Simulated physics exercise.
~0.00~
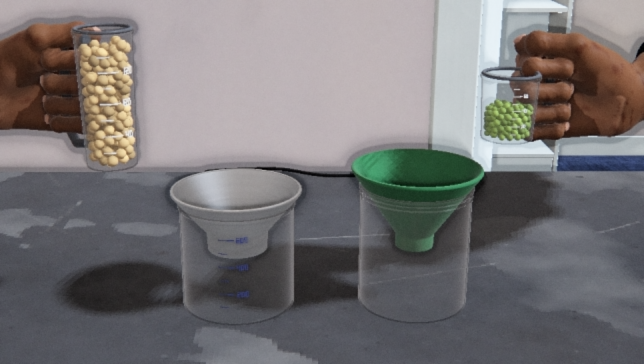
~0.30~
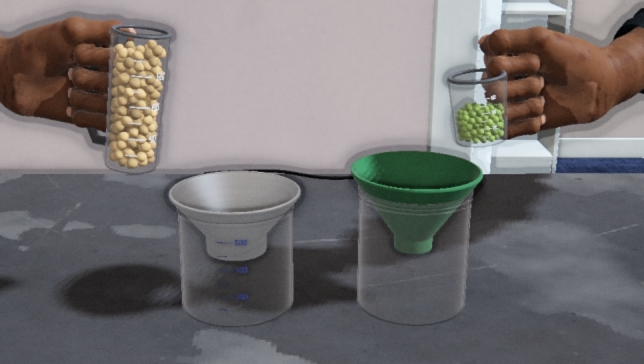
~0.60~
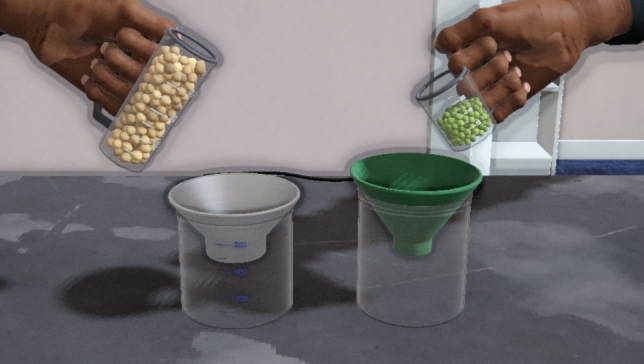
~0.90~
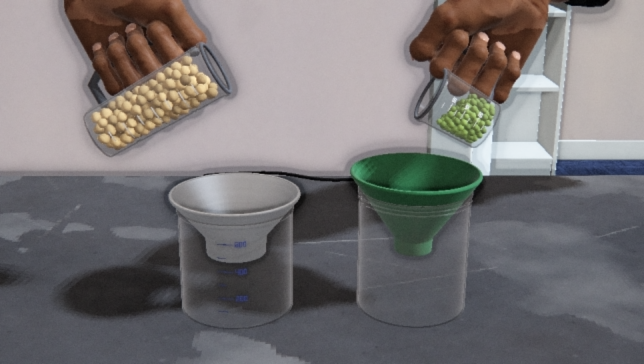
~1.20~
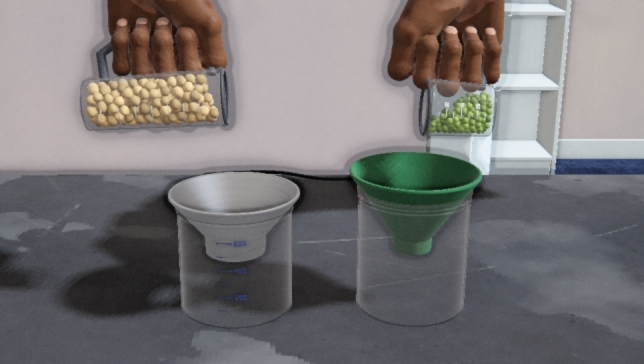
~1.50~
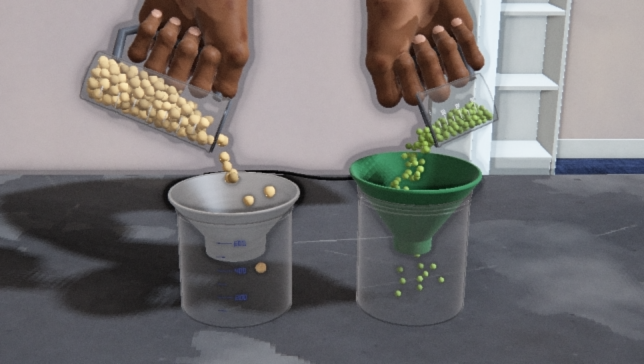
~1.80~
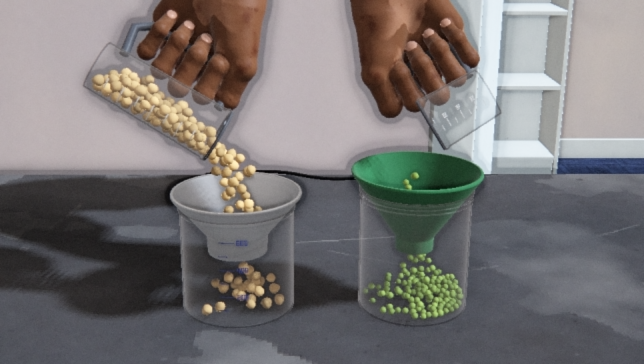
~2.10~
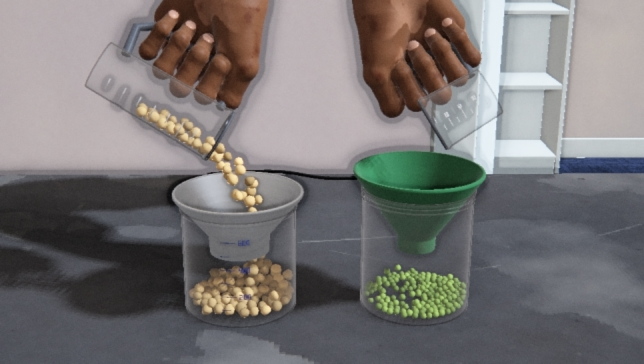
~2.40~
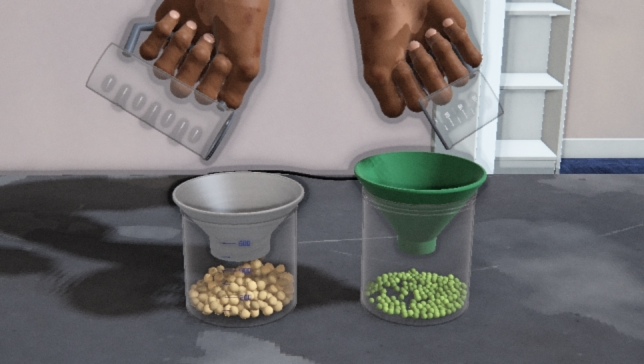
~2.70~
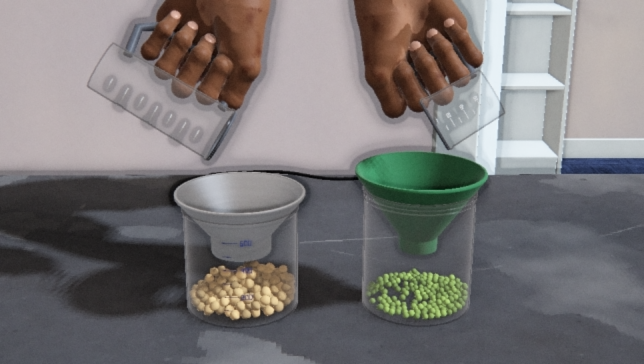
On a dark, worn tabletop, two hands tipped a tall cup of beige balls and a smaller cup of green ones over a grey and a green funnel; the green ones finished pouring first, and both lots ended up in the clear jars below.
